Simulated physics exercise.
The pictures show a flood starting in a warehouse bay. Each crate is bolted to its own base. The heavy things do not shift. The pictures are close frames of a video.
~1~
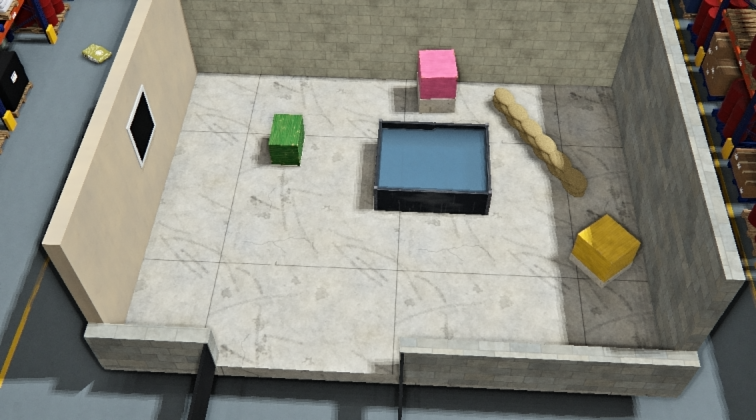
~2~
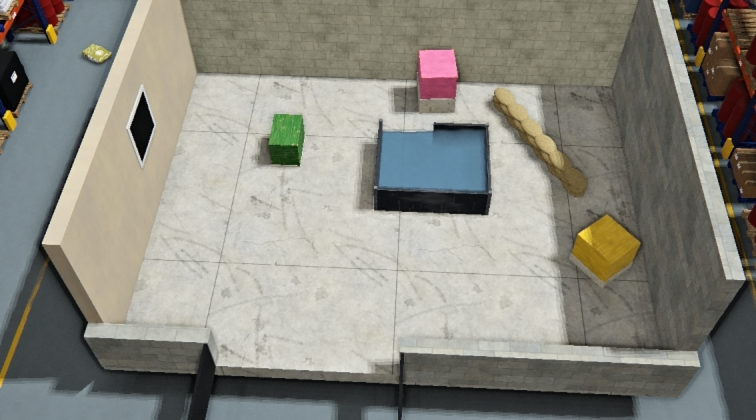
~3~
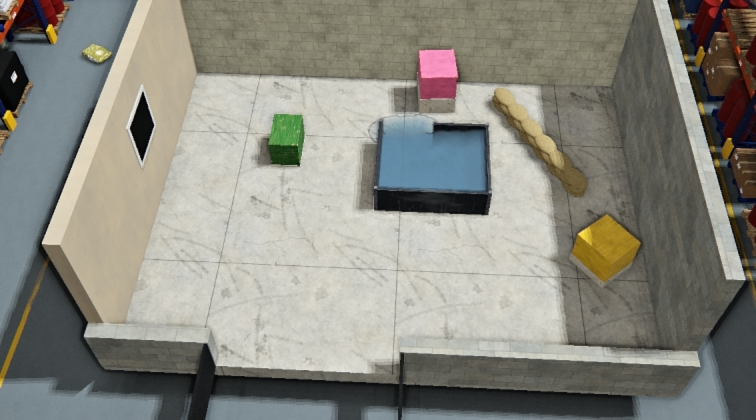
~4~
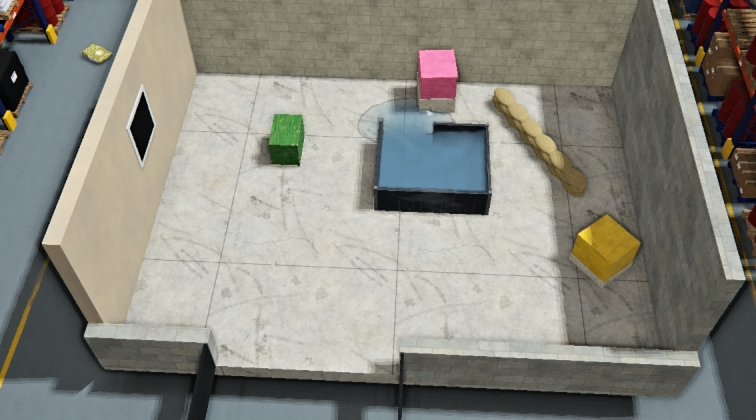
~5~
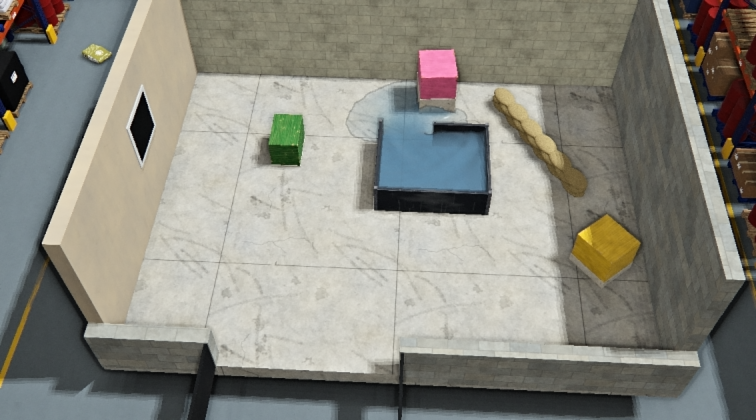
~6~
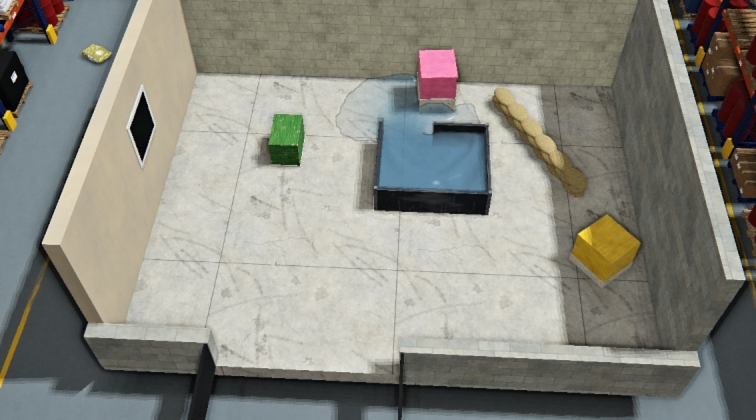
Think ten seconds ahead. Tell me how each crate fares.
In the end: The pink crate stays dry; the yellow crate stays dry; the green crate gets wet.
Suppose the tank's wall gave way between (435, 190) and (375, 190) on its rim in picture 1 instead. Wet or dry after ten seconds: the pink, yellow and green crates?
Then: The pink crate is safe, the yellow crate is spared, the green crate escapes it.
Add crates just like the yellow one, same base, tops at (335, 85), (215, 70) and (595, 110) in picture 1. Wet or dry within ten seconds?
In that order: Is topped, is topped, keeps dry.
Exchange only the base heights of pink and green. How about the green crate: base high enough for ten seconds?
One by one: The green crate remains dry.
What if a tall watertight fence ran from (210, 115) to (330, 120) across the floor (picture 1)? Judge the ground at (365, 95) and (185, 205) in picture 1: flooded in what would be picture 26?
One after the other: Covered, no water.
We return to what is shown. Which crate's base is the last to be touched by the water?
It is the one in yellow.
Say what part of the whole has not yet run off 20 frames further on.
Some 100 per cent.
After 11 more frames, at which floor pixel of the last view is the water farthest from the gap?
Around (216, 74).
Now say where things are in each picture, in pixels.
The water tank at (433, 159) is whole and still, in the first picture.
The front is at a hidden place, out from the gap on the water tank's far side, in the second picture.
Water pours out on the water tank's far side and has run to (431, 121), in the third picture.
Water pours out on the water tank's far side and has run to (416, 101), in the fourth picture.
Water pours out on the water tank's far side and has run to (402, 84), in the fifth picture.
The front is at (376, 79), out from the gap on the water tank's far side, in the sixth picture.
A moment on, water covers 10 % of the floor; the pink crate water round its plinth, the yellow crate not reached, the green crate not reached.
Next, water covers 15 % of the floor; the pink crate water round its plinth, the yellow crate not reached, the green crate not reached.
Then, water covers 30 % of the floor; the pink crate water round its plinth, the yellow crate not reached, the green crate water round its plinth.
Later, water covers 50 % of the floor; the pink crate water round its plinth, the yellow crate water round its plinth, the green crate water round its plinth.
In the end, water covers 75 % of the floor; the pink crate stayed above the water, the yellow crate stayed above the water, the green crate was topped.
